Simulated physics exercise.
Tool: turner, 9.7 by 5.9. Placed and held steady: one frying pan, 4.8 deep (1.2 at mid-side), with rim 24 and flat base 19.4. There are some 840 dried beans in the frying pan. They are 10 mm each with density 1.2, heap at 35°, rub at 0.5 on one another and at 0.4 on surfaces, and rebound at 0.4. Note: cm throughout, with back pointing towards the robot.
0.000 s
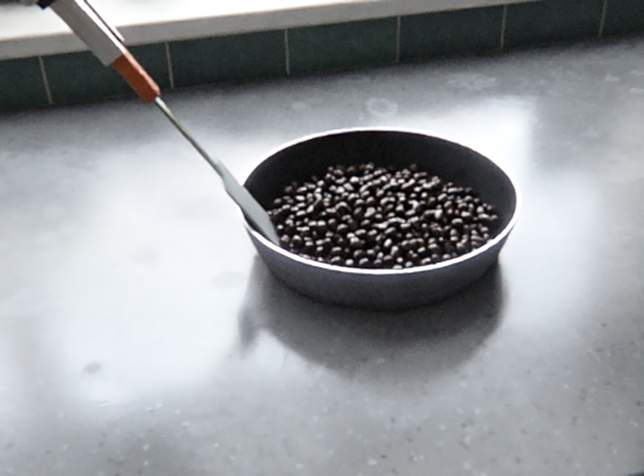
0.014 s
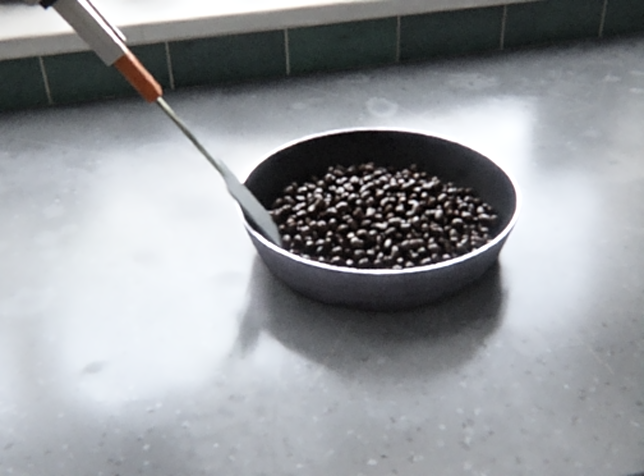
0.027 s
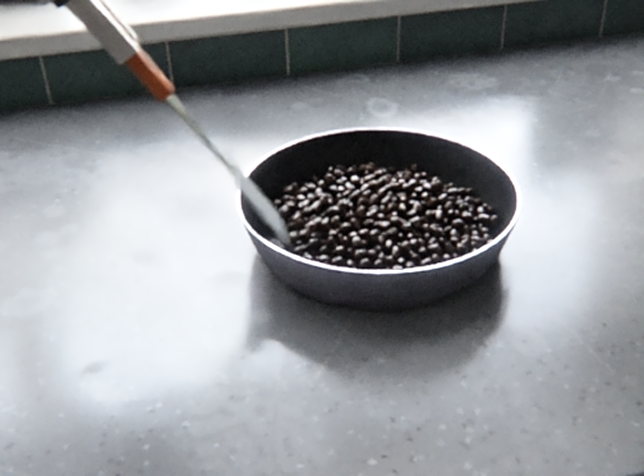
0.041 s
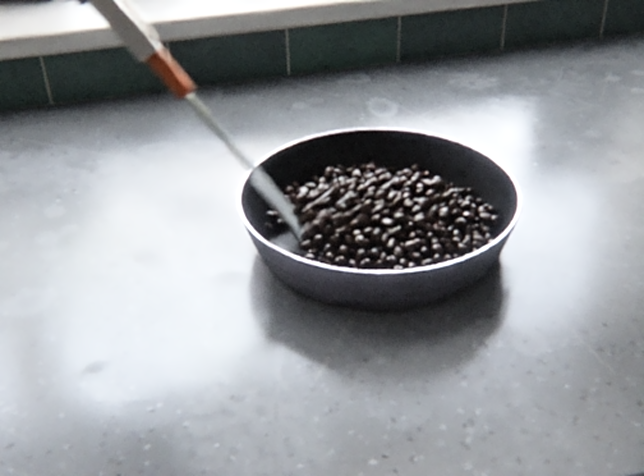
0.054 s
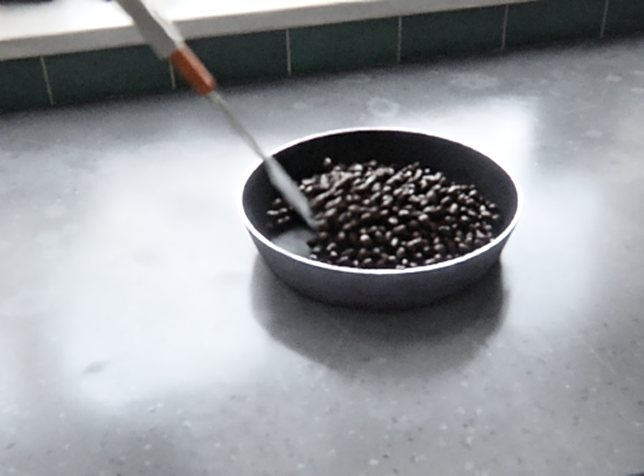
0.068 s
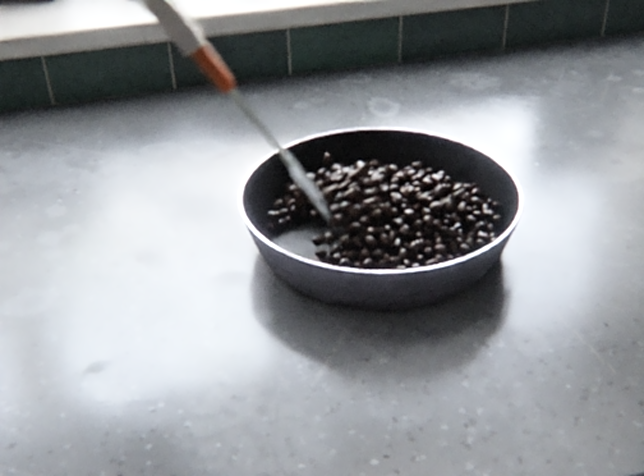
The clip opens on a dark round pan of shiny dark beans on a grey countertop, with a metal turner resting at its left edge. The turner slides rightward into the beans, pushing them into a heap toward the right and baring a patch of the pan's base at left.
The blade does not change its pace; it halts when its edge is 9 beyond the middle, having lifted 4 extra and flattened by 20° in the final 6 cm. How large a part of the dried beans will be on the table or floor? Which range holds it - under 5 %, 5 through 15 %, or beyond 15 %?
The range beyond 15 % holds it.
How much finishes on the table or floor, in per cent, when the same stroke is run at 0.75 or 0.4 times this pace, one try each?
Roughly 15 percent for the first try, 5 percent for the second.
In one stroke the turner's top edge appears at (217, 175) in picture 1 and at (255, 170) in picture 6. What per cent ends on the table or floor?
About 10 per cent.
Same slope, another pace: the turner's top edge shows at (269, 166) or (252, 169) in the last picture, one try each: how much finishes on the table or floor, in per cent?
I'd estimate some 15 and 5 in a hundred.
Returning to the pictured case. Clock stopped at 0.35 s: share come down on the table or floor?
15 per cent.
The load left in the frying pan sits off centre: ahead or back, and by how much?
Roughly 2.5 cm ahead.
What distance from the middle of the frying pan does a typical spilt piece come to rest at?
Looks like roughly 30 centimetres to me.
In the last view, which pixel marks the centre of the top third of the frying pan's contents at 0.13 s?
It is centred at about (430, 189).
After 0.10 s, sloping 59°, highest piece 8 above the table; 844 in the frying pan.
After 0.13 s, sloping 53°, highest piece 8 above the table; 844 in the frying pan.
After 0.35 s, sloping 39°, highest piece 14 above the table; 681 in the frying pan, 137 on the table or floor, 26 on the blade or in flight.
After 1.40 s, sloping 39°, highest piece 5 above the table; 681 in the frying pan, 163 on the table or floor.
In the end, 681 in the frying pan, 163 on the table or floor. That is 19 % on the table or floor.
